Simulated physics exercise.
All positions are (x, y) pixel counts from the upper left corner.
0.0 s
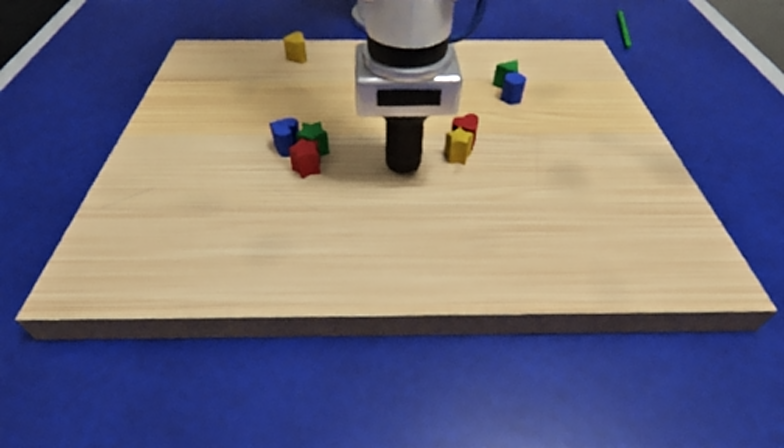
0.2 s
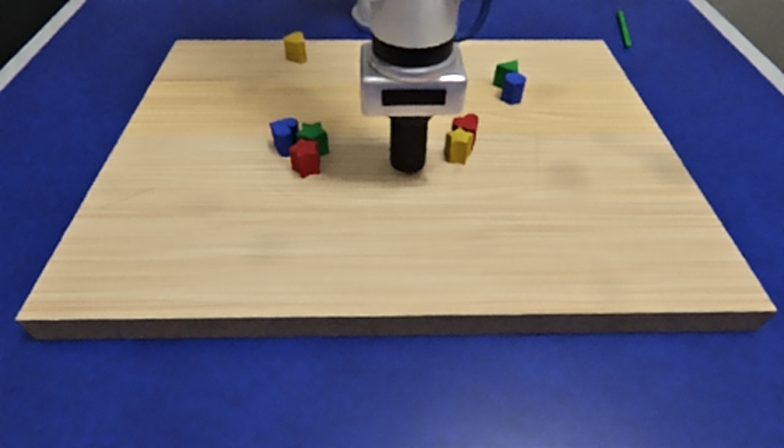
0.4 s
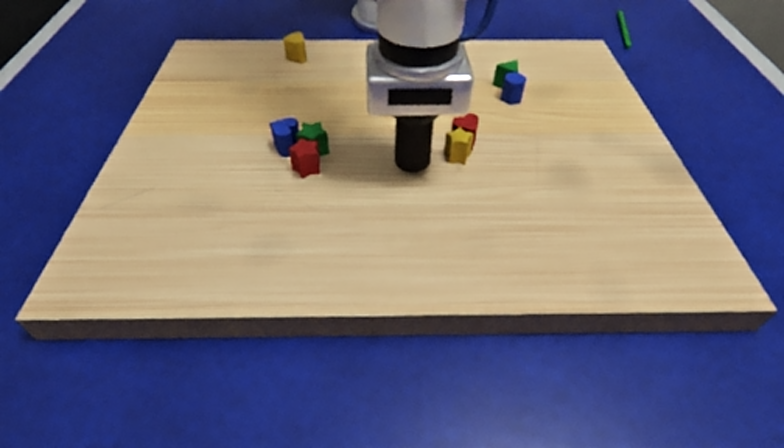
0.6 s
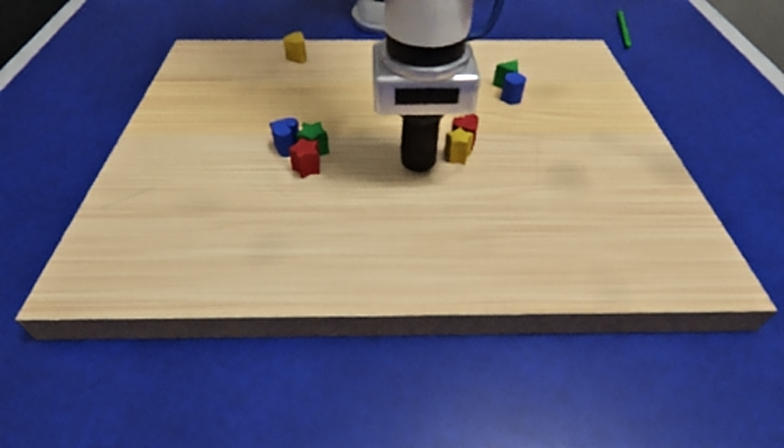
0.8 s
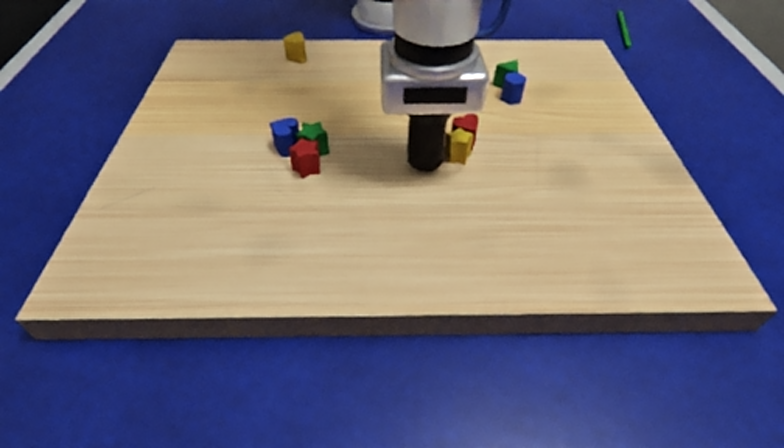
A robot arm with a silver bracket and a dark rod slides slowly and steadily to the right over a pale wooden board on a blue surface, seen from a fixed, raised front view. Blue, green and red blocks sit clustered to its left, with a yellow block behind them. A yellow star-shaped block and red heart rest at its right, nearly unmoved, before green and blue blocks.
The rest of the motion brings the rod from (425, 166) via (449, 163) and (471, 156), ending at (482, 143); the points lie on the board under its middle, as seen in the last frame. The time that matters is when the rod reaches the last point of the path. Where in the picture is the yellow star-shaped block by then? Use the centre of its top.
So, by the moment the path ends, you'll find the top centre of the yellow star-shaped block at (513, 119).
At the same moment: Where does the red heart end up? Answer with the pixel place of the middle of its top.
Top centre: (480, 104).
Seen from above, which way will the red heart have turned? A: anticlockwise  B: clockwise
My pick is A.
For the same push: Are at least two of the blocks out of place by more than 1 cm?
That would be a yes.
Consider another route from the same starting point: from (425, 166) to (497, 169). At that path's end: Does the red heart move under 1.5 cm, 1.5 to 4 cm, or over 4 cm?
It shifts under 1.5 cm.
What follows on the original path. Halfway along, rod (463, 155); yellow star-shaped block (489, 130), turned 15° anticlockwise; red heart (475, 116), turned 30° anticlockwise.
At the end, rod (483, 138); yellow star-shaped block (513, 119); red heart (480, 104), turned 45° anticlockwise.
